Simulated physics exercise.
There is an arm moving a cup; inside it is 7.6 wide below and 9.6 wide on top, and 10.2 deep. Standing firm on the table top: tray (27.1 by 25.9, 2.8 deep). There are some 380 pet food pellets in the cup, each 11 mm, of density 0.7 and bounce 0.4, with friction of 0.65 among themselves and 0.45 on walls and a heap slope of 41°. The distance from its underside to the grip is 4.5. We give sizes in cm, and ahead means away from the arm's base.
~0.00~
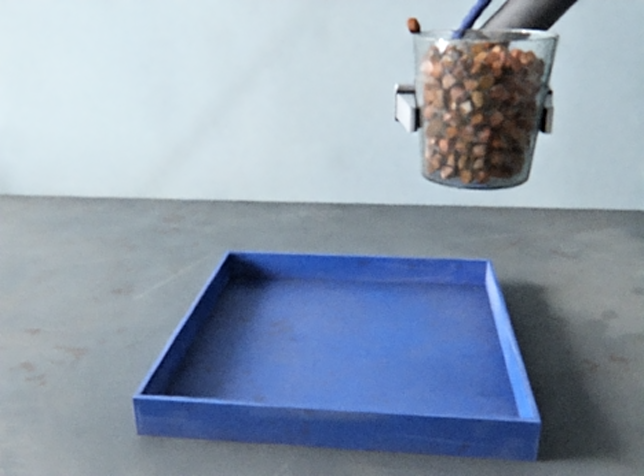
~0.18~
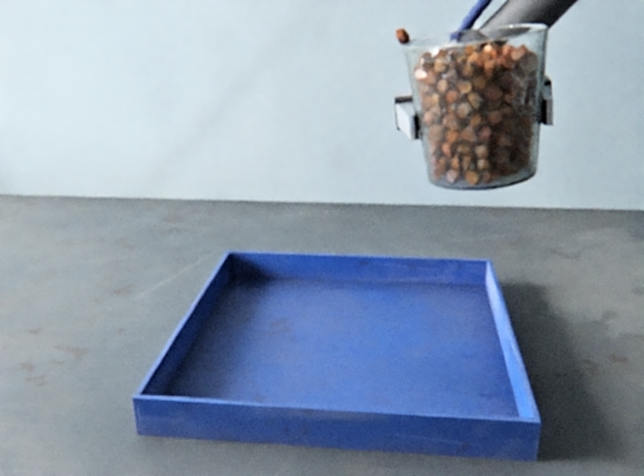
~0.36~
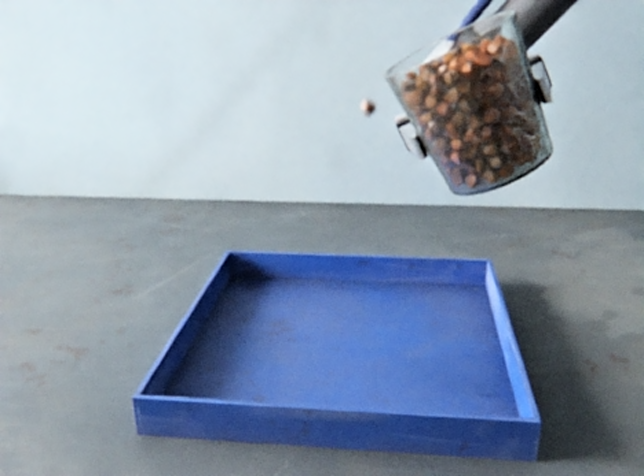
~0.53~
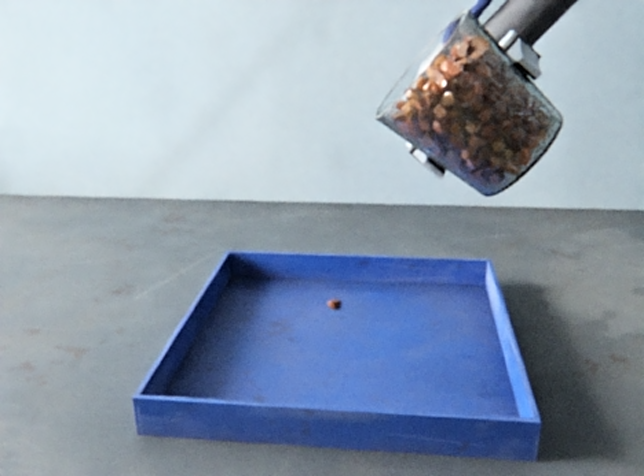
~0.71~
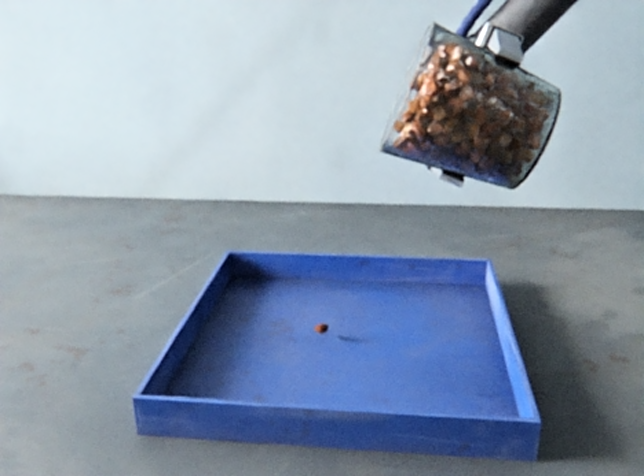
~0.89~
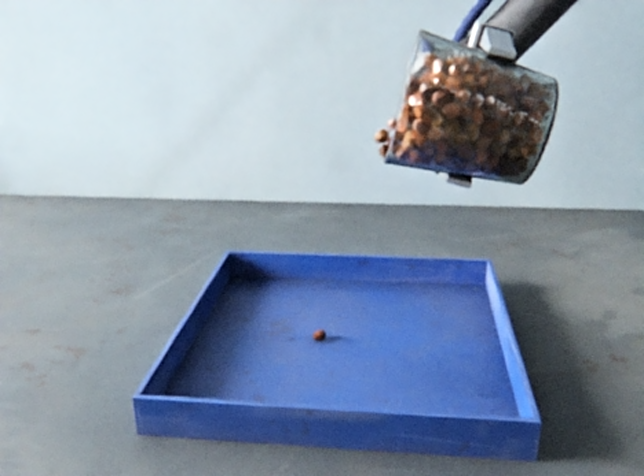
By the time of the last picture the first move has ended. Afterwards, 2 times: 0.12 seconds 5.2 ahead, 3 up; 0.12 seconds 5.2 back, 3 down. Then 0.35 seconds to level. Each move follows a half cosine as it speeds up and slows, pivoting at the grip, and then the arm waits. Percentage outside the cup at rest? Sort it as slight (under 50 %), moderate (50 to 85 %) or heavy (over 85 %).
It counts as heavy.
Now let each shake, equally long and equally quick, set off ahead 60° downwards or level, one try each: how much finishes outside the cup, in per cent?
It comes to around 25 per cent on the first try and around 80 per cent on the second.
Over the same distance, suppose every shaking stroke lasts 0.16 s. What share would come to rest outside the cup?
Then about 75 per cent.
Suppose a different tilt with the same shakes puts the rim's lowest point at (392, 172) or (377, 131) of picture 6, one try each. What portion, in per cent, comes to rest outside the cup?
Around 100 per cent, then around 75 per cent.
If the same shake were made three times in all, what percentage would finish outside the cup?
Approx. 100 per cent.
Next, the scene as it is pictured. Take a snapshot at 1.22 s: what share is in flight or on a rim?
About 15 per cent.
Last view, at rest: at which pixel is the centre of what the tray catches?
(248, 333).
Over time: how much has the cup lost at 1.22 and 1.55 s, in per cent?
Around 90 % and around 95 %.
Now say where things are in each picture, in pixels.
The first frame shows cup middle at (479, 109), level; upper third of the load around (479, 73), from x 415 to 540, top at y 25; 376 in the cup.
The second frame shows cup middle at (478, 109), tilted 7° forward; upper third of the load around (479, 74), from x 405 to 535, top at y 35.
The third frame shows cup middle at (475, 110), tilted 26° forward; upper third of the load around (474, 79), from x 370 to 535, top at y 45; 375 in the cup, 1 in flight or on a rim.
The fourth frame shows cup middle at (472, 112), tilted 50° forward; upper third of the load around (469, 83), from x 335 to 545, top at y 40; 375 in the cup, 1 in the tray.
The fifth frame shows cup middle at (471, 114), tilted 69° forward; upper third of the load around (467, 87), from x 320 to 545, top at y 50; 375 in the cup, 1 in the tray.
The sixth frame shows cup middle at (471, 115), tilted 76° forward; upper third of the load around (469, 89), from x 320 to 540, top at y 60; 375 in the cup, 1 in the tray.
After 1.22 s, tilted 76° forward, highest piece 21 above the table; 259 in the tray, 41 in the cup, 20 on the table or floor, 56 in flight or on a rim.
After 1.55 s, tilted 35° forward, highest piece 21 above the table; 301 in the tray, 59 on the table or floor, 16 in the cup.
After 1.92 s, level, highest piece 19 above the table; 301 in the tray, 59 on the table or floor, 16 in the cup.
After 2.97 s, level, highest piece 19 above the table; 301 in the tray, 59 on the table or floor, 16 in the cup.
At rest, 301 in the tray, 59 on the table or floor, 16 in the cup. That is 96 % outside the cup.
